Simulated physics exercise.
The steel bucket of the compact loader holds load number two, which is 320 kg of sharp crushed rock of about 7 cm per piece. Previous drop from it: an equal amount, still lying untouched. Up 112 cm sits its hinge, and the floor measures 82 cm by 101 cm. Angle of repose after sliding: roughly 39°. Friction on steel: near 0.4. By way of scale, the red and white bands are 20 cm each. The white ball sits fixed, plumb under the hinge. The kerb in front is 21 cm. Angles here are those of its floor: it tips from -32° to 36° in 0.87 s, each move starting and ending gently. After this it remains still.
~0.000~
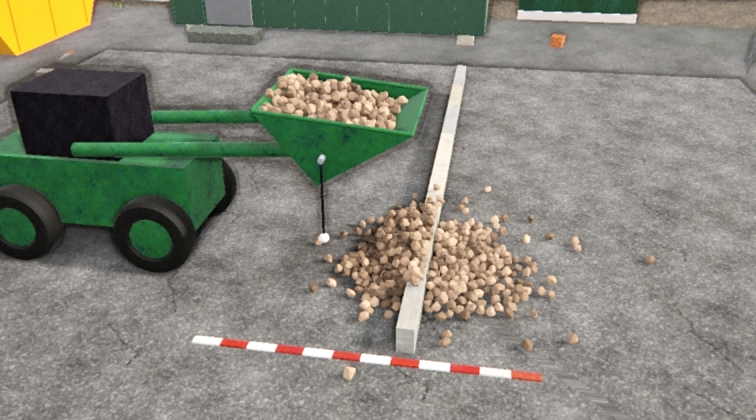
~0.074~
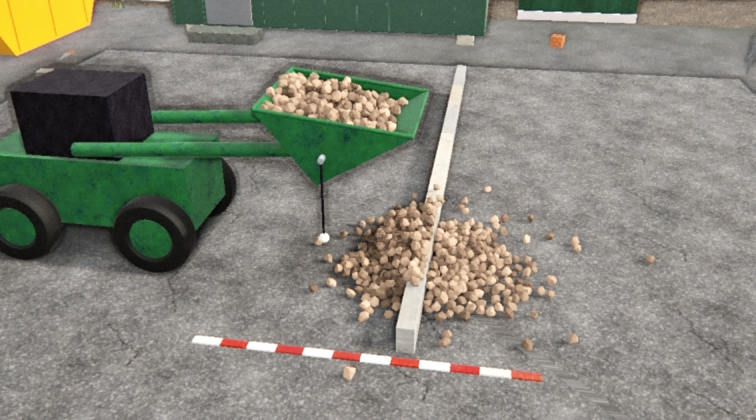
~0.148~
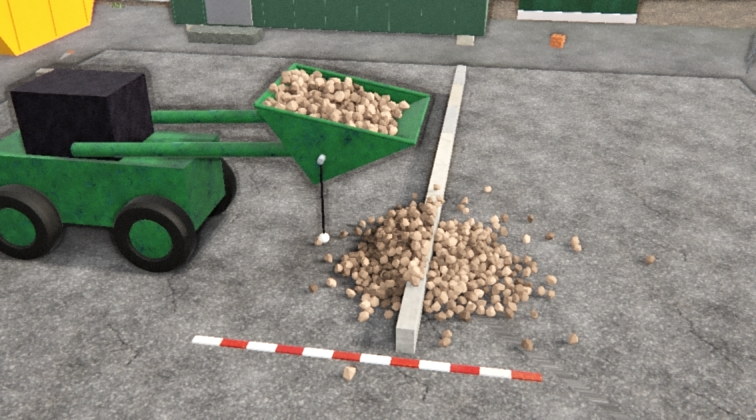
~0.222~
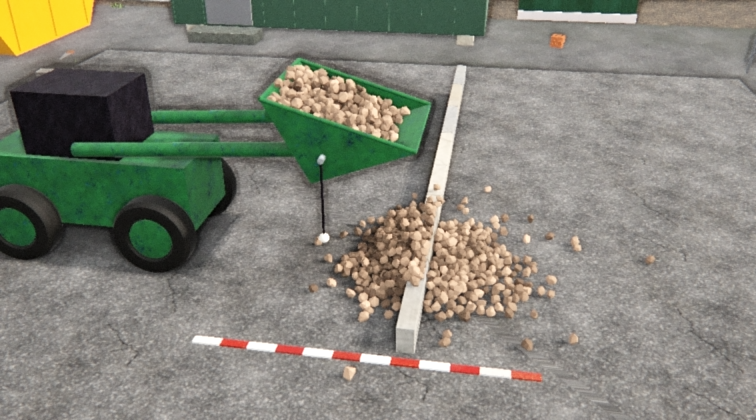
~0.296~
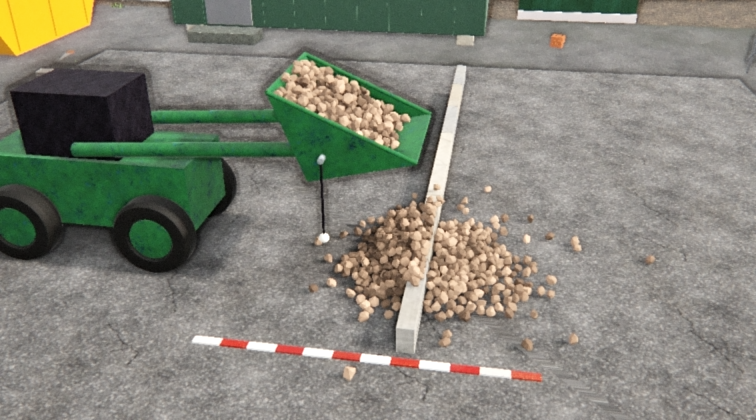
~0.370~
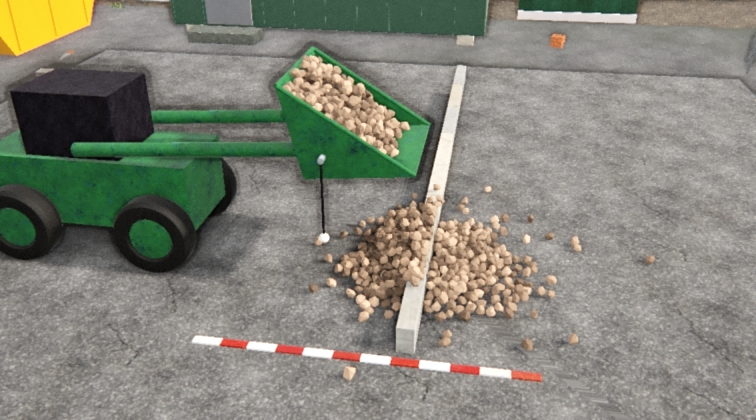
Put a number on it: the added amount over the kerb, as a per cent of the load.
67 percent, roughly.
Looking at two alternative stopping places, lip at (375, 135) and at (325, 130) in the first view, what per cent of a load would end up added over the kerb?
I'd expect near 15 per cent first and near 0 per cent next.
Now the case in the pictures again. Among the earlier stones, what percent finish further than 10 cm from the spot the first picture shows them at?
The answer is about 5 per cent.
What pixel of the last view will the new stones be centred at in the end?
Roughly at (446, 244) in the last picture.
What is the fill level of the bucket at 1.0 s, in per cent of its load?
It holds some 80 percent.
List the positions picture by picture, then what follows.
The first frame shows lip at (412, 135), floor tilted -32°, highest stones at (309, 85). The earlier load is highest near (423, 232), 31 cm above ground level, 55 % on this side of the kerb, 46 % over the kerb.
The second frame shows lip at (413, 137), floor tilted -31°, highest stones at (310, 84); the stones move at 0.1 m/s on average.
In the third frame, the bucket is at -27°, its lip at (415, 143); the top of the load is at (304, 80); the stones move at 0.3 m/s on average.
In the fourth frame, the bucket is at -21°, its lip at (416, 153); the top of the load is at (301, 75); the stones move at 0.4 m/s on average.
In the fifth frame, the bucket is at -14°, its lip at (416, 164); the top of the load is at (308, 70); the stones move at 0.4 m/s on average.
The sixth frame shows lip at (415, 176), floor tilted -6°, highest stones at (313, 65); the stones move at 0.5 m/s on average.
After 0.6 s the floor is at 25°; in per cent of one load, 100 in the bucket, 55 on this side of the kerb, 46 over the kerb; the foremost stones are at (571, 271).
After 1.0 s the floor is at 36°; in per cent of one load, 80 in the bucket, 74 on this side of the kerb, 46 over the kerb; the foremost stones are at (571, 271).
After 1.3 s the floor is at 36°; in per cent of one load, 32 in the bucket, 92 on this side of the kerb, 76 over the kerb; the foremost stones are at (571, 271).
After 3.9 s the floor is at 36°; in per cent of one load, 0 in the bucket, 88 on this side of the kerb, 112 over the kerb; the foremost stones are at (590, 265). Net gain over the kerb, 67.
